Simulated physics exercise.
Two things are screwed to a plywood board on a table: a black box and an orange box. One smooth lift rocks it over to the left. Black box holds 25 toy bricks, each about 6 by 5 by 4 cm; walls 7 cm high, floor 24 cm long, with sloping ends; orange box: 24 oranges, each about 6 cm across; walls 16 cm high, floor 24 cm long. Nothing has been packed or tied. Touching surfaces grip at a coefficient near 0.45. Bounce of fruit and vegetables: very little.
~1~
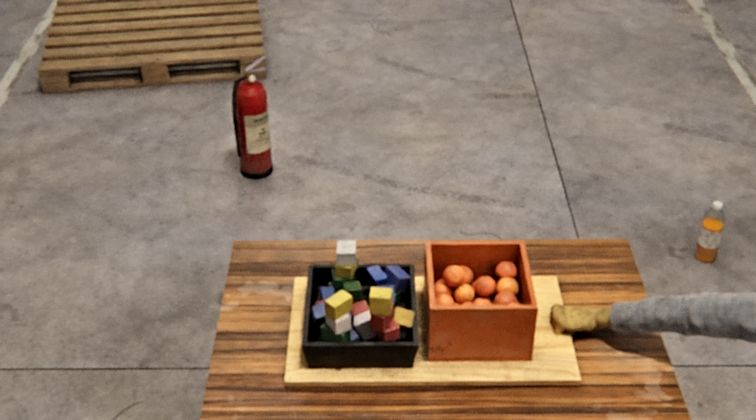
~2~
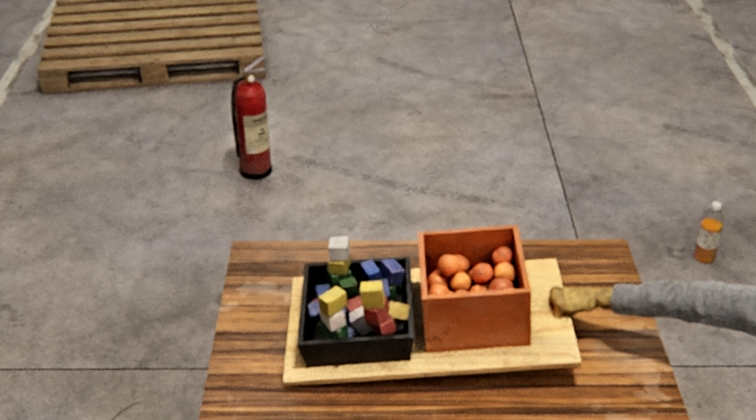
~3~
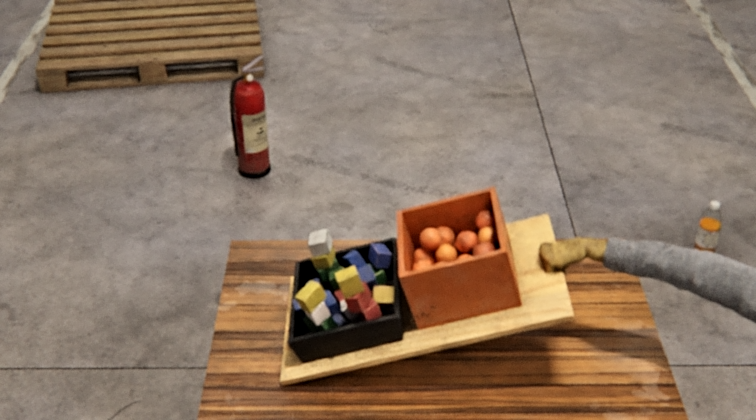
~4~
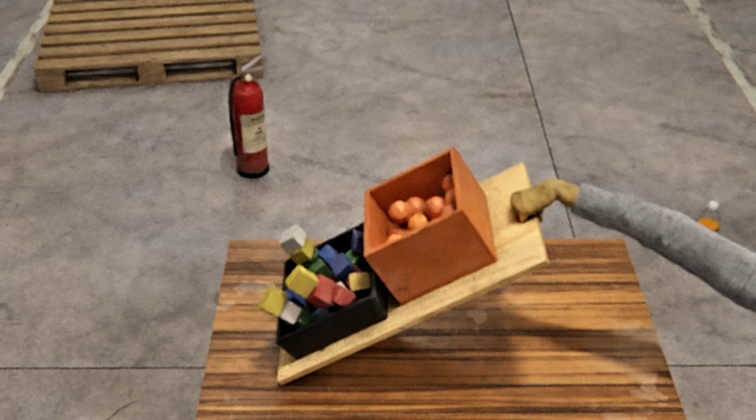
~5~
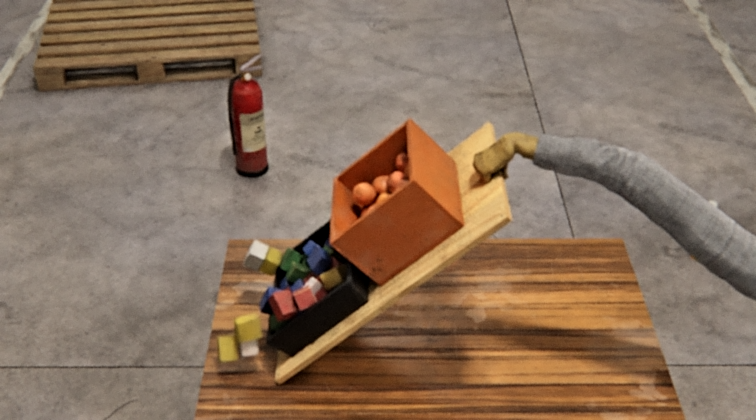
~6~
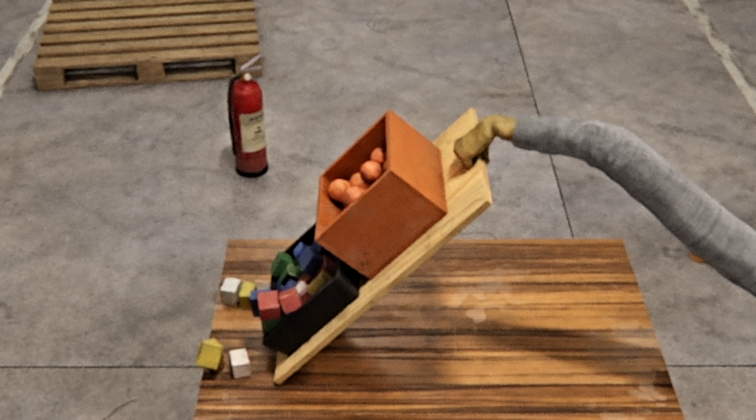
At the start, a black box of colourful toy bricks and an orange box of round orange objects sit on a level board on a wooden table. A gloved hand lifts the board's right end, tilting it steeply leftward, and a few bricks tumble out of the black box while the orange objects stay inside theirs.
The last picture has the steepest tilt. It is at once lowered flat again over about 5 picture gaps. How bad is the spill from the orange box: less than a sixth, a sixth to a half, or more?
Less than a sixth of the oranges leave the orange box.
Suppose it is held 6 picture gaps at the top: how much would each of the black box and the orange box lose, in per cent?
Black box: 30%, orange box: 0%.
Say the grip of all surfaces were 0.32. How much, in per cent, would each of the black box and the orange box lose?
In that case the black box sheds 20 per cent, while the orange box sheds 0 per cent.
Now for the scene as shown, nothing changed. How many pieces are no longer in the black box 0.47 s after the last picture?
Roughly 8 for the black box.
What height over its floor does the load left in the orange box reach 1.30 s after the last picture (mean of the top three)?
About 15 cm.
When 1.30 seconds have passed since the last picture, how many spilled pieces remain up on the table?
Some 6 in number.
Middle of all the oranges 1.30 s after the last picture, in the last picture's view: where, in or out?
Near (460, 302) in pixels.
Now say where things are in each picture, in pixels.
In the first frame (each is followed by its nearest rim corner in this view), orange box, (436, 307); black box, (307, 344); 0° from level; none out.
Orange box, (428, 297); black box, (302, 343); 5° from level, in the second frame.
Orange box, (404, 274); black box, (292, 340); 17° from level, in the third frame.
Orange box, (369, 253); black box, (279, 339); 31° from level, in the fourth frame.
Orange box, (334, 239); black box, (269, 339); 43° from level; 3 out, the lowest brick at (227, 348), in the fifth frame.
Orange box, (318, 236); black box, (265, 340); 48° from level; 5 out, the lowest brick at (211, 353), in the sixth frame.
Then, 0.21 s after the last picture, tilt 38°; black box 18 in, 7 out and orange box 24 in, 0 out.
Then, 0.47 s after the last picture, tilt 12°; black box 18 in, 7 out and orange box 23 in, 1 out.
Then, 0.83 s after the last picture, tilt 0°; black box 18 in, 7 out and orange box 23 in, 1 out.
Final count (1.30 s after the last picture), black box 18 in, 7 out and orange box 23 in, 1 out. Asked share, 1 of 24, 4 per cent.
